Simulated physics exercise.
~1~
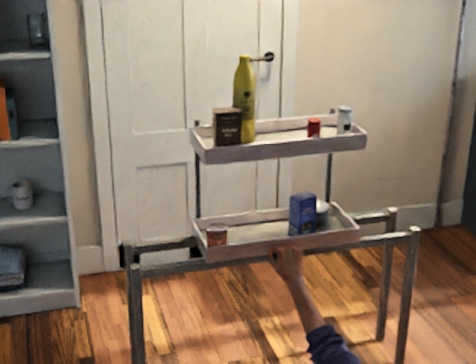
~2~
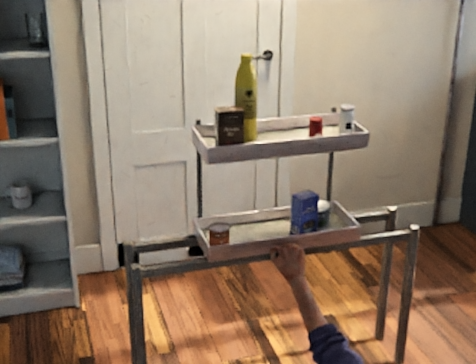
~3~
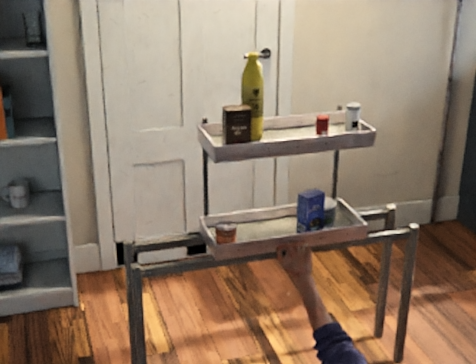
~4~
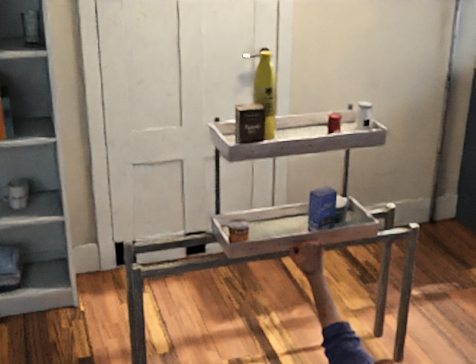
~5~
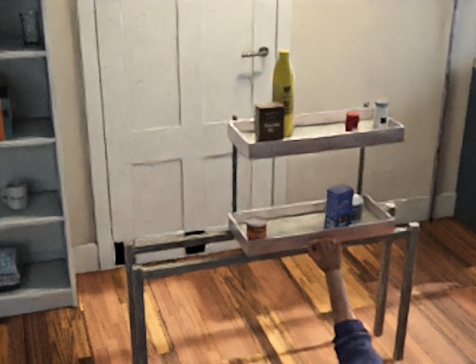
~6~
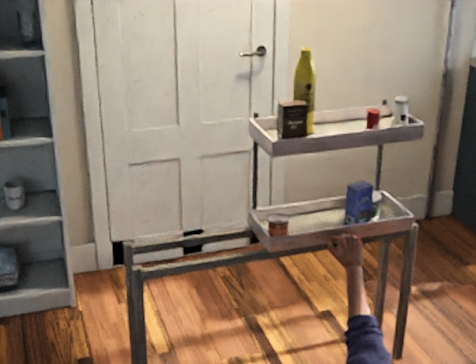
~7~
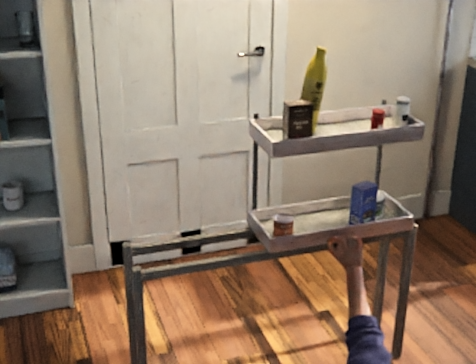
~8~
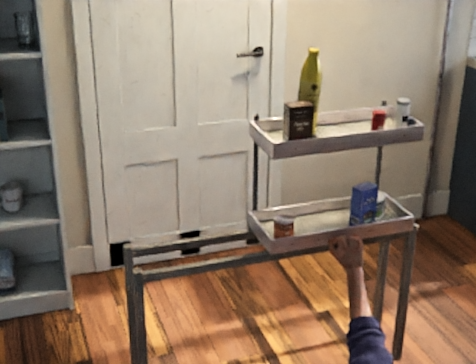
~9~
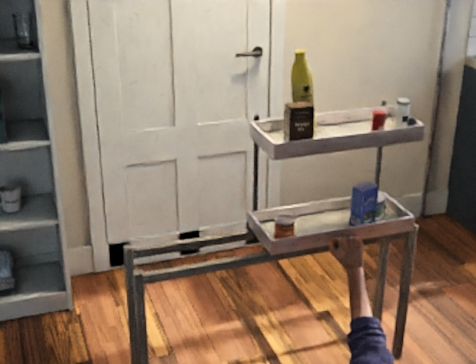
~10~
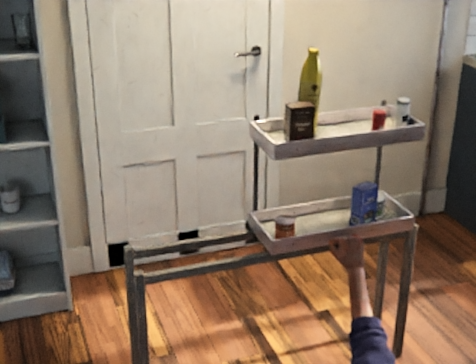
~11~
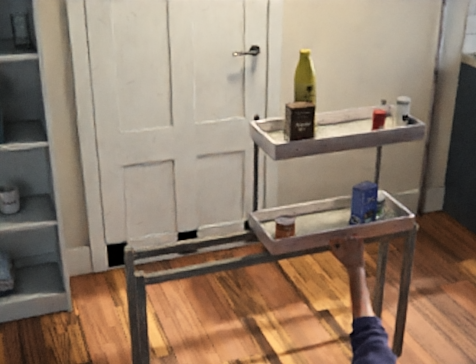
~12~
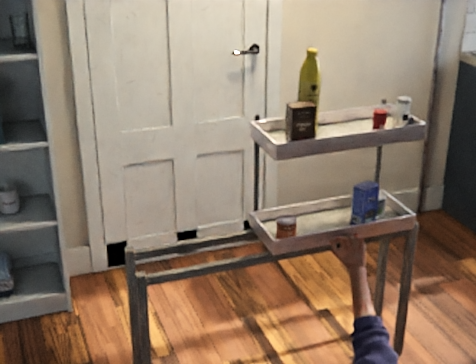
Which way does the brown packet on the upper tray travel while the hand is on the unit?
The brown packet travels to the right, carried along with the sliding tray until the unit stops.
